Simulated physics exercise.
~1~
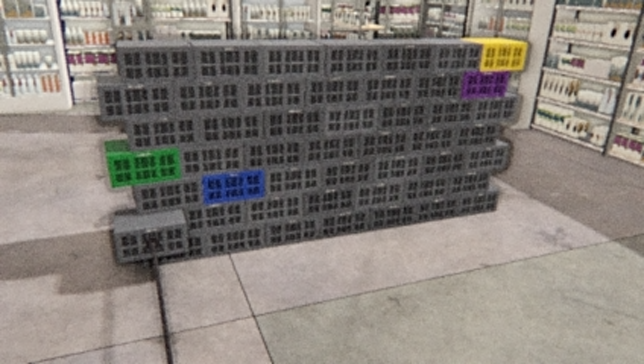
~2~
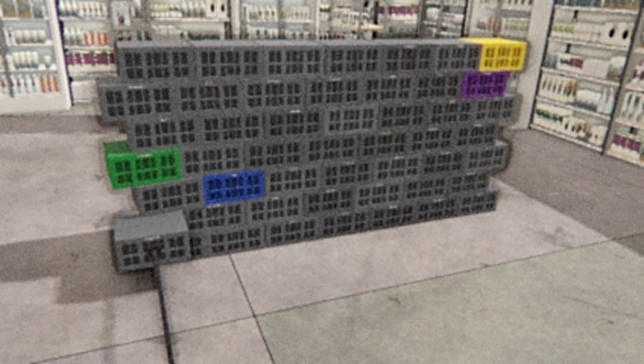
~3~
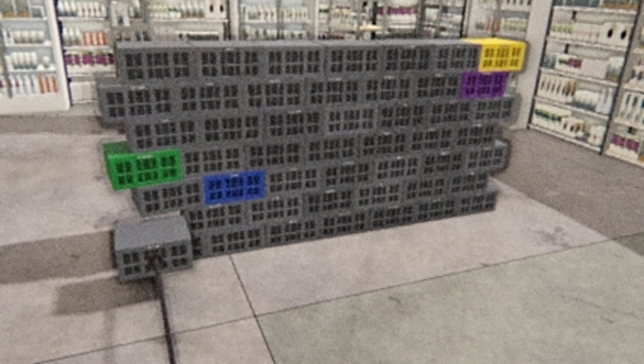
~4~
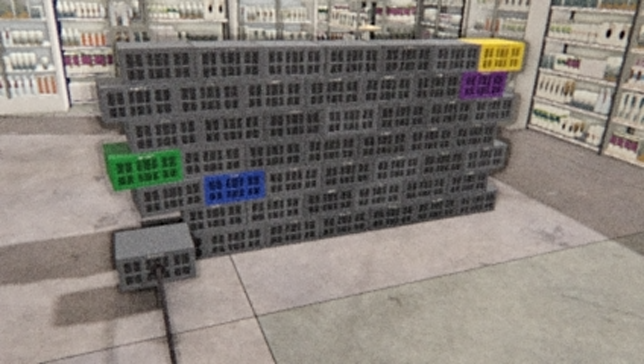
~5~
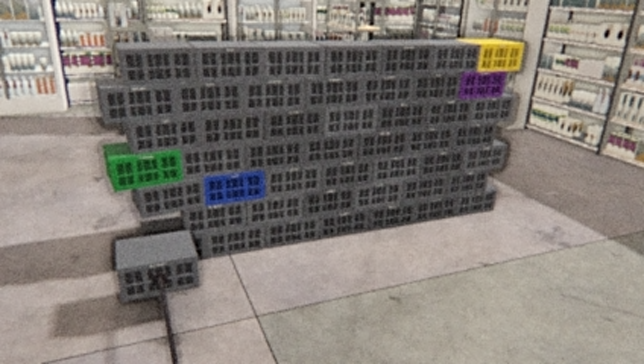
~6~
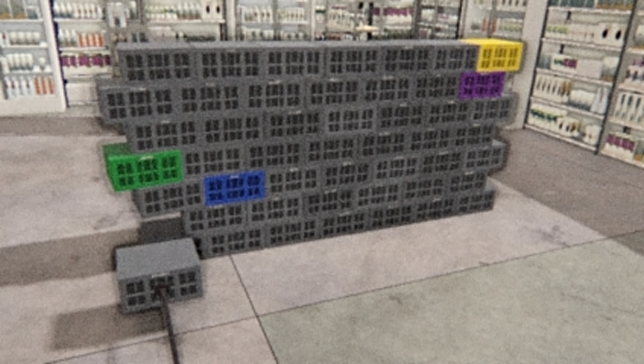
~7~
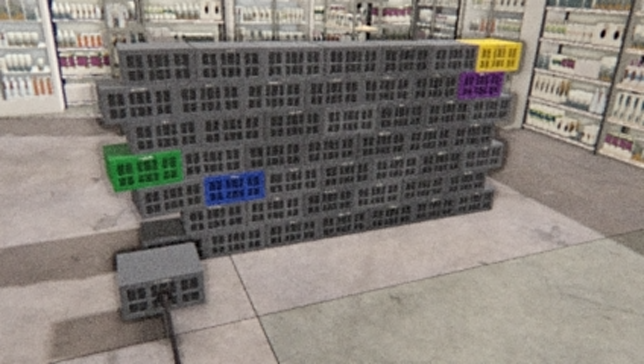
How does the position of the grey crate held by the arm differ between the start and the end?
At the start it sits at the bottom left corner of the wall, and by the end it has been pulled forward onto the open floor in front, lower in view.
